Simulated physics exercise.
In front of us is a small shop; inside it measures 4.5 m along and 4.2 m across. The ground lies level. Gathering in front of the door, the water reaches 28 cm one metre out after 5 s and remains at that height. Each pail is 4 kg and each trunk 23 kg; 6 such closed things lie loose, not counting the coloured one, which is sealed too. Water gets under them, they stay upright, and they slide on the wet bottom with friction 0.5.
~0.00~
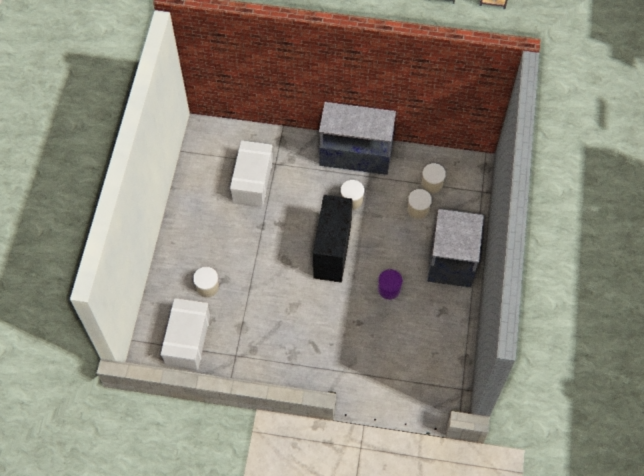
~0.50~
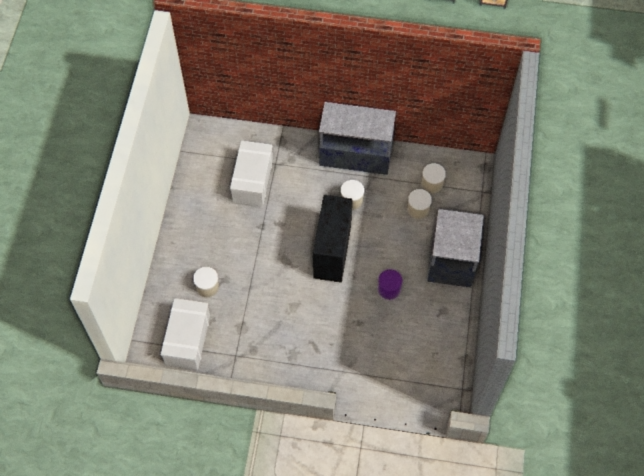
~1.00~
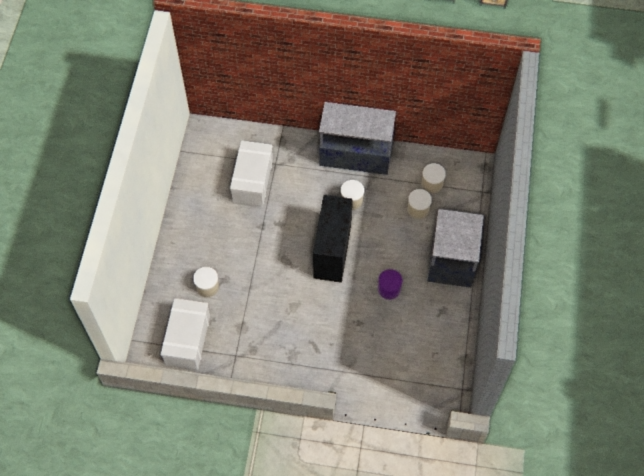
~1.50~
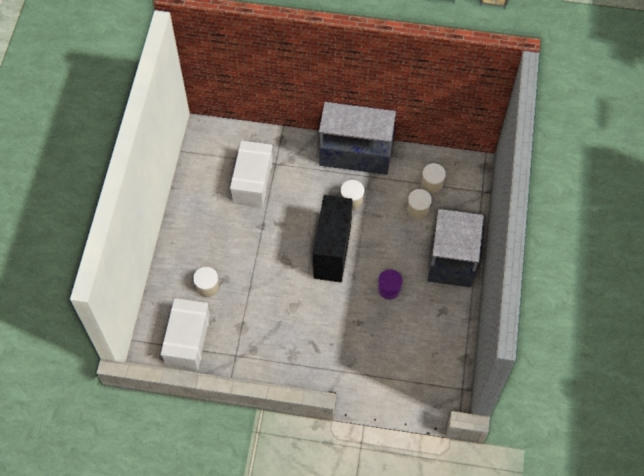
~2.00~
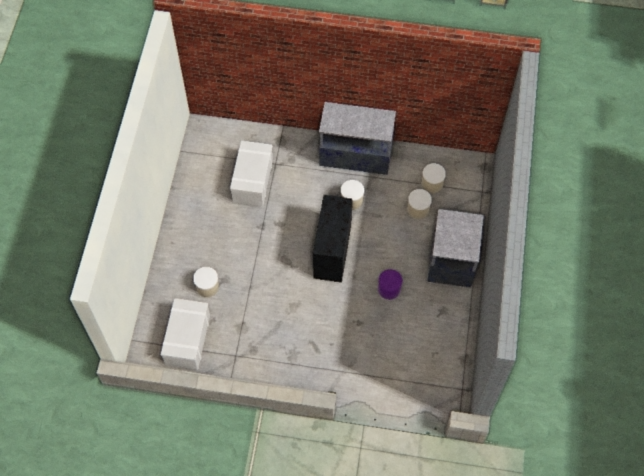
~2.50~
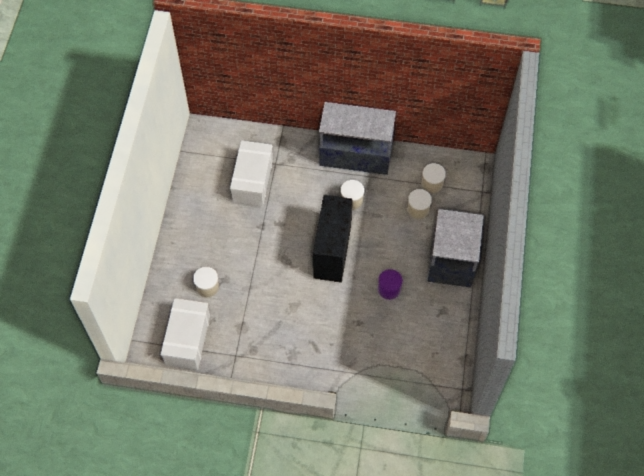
In a small roofless shop, water spreads in through the doorway while everything inside stays still.
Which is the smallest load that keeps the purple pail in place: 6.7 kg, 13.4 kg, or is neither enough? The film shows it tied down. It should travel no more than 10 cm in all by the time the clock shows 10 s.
It slides too far regardless.
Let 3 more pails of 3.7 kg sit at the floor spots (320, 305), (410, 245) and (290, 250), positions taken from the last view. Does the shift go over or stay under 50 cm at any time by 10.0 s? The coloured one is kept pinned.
Listed in turn, they go over the bar, over the bar, beneath the bar.
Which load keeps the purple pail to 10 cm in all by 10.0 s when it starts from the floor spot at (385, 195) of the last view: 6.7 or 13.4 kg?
Neither is enough.
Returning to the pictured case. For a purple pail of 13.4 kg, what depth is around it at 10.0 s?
Something like 16 centimetres.
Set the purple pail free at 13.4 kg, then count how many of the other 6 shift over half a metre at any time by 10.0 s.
Result: 5.
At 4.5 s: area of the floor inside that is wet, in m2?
I'd put it close to 5.5 m2.
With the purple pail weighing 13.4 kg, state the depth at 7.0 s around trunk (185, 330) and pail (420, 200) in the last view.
I'd estimate 2 cm for the first and 11 cm for the second.
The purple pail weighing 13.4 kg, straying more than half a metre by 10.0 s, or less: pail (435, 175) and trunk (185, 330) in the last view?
So that's further for the first and not as far for the second.
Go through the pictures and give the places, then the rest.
The first picture shows the purple pail at (390, 280), on the bottom; water covers 0.0 m2; 0 of 7 have shifted.
The second picture shows the purple pail at (390, 280), on the bottom; 0.0 m2 under water; 0 of 7 have shifted.
The third picture shows the purple pail at (390, 280) rests on the ground; 0.0 m2 under water; 0 of 7 have shifted.
The fourth picture shows the purple pail at (390, 280), on the bottom; water covers 0.0 m2; 0 of 7 have shifted.
The fifth picture shows the purple pail at (390, 280) rests on the ground; 0.0 m2 under water; 0 of 7 have shifted.
The sixth picture shows the purple pail at (390, 280) rests on the ground; water covers 0.7 m2; 0 of 7 have shifted.
After 3.5 s the purple pail would be 0 cm from its start with 6.7 kg and 0 cm from its start with 13.4 kg; 2 cm of water round it then.
After 4.5 s the purple pail would be 21 cm from its start with 6.7 kg and 0 cm from its start with 13.4 kg; 6 cm of water round it then.
After 7.0 s the purple pail would be 178 cm from its start with 6.7 kg and 105 cm from its start with 13.4 kg; 12 cm of water round it then.
After 10.0 s the purple pail would be 113 cm from its start with 6.7 kg and 155 cm from its start with 13.4 kg; 16 cm of water round it then.
